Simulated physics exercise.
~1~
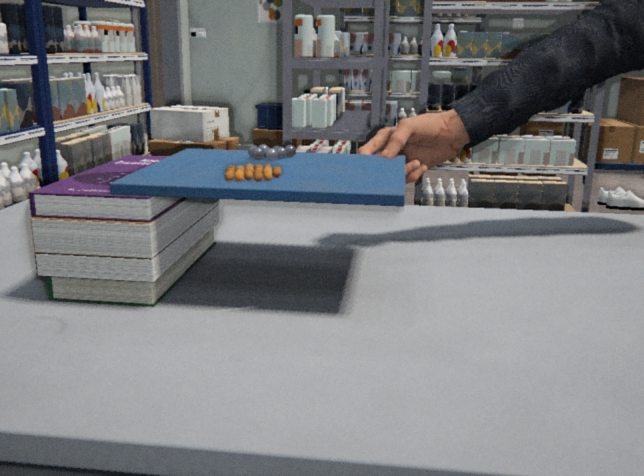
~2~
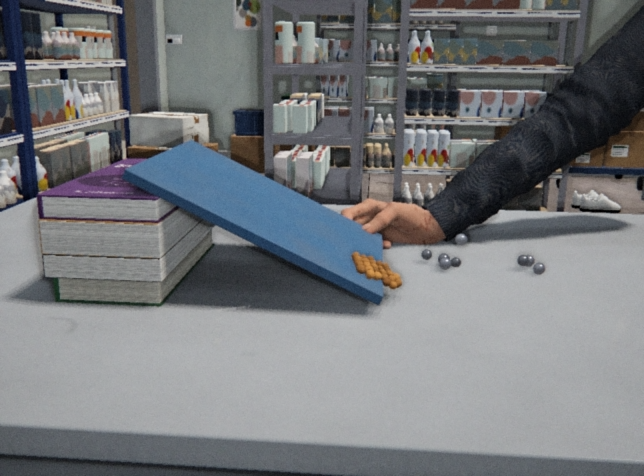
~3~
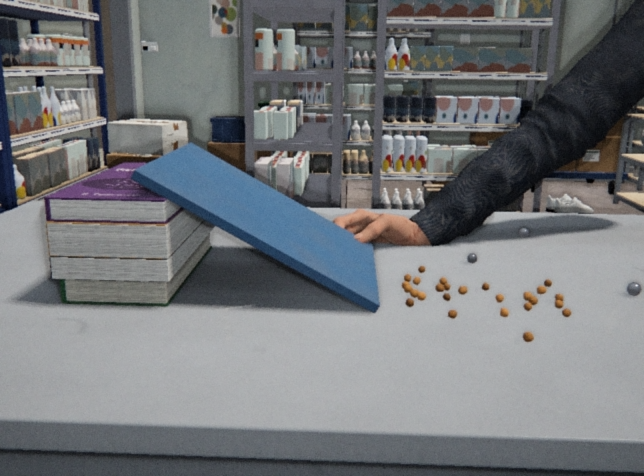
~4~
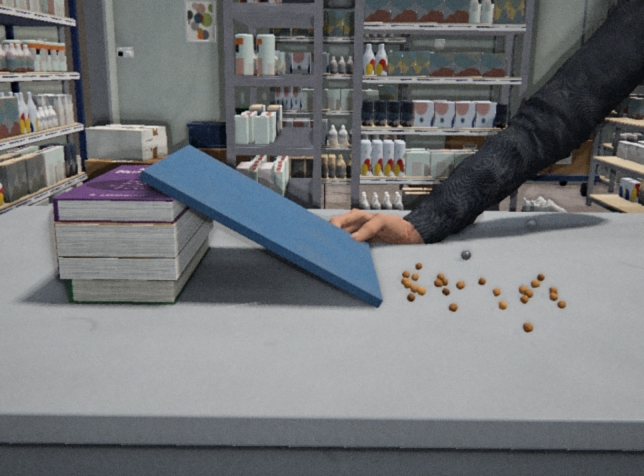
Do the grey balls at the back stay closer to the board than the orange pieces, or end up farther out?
The grey balls end up farther out, rolling well away along the table, while the orange pieces settle nearer the board.
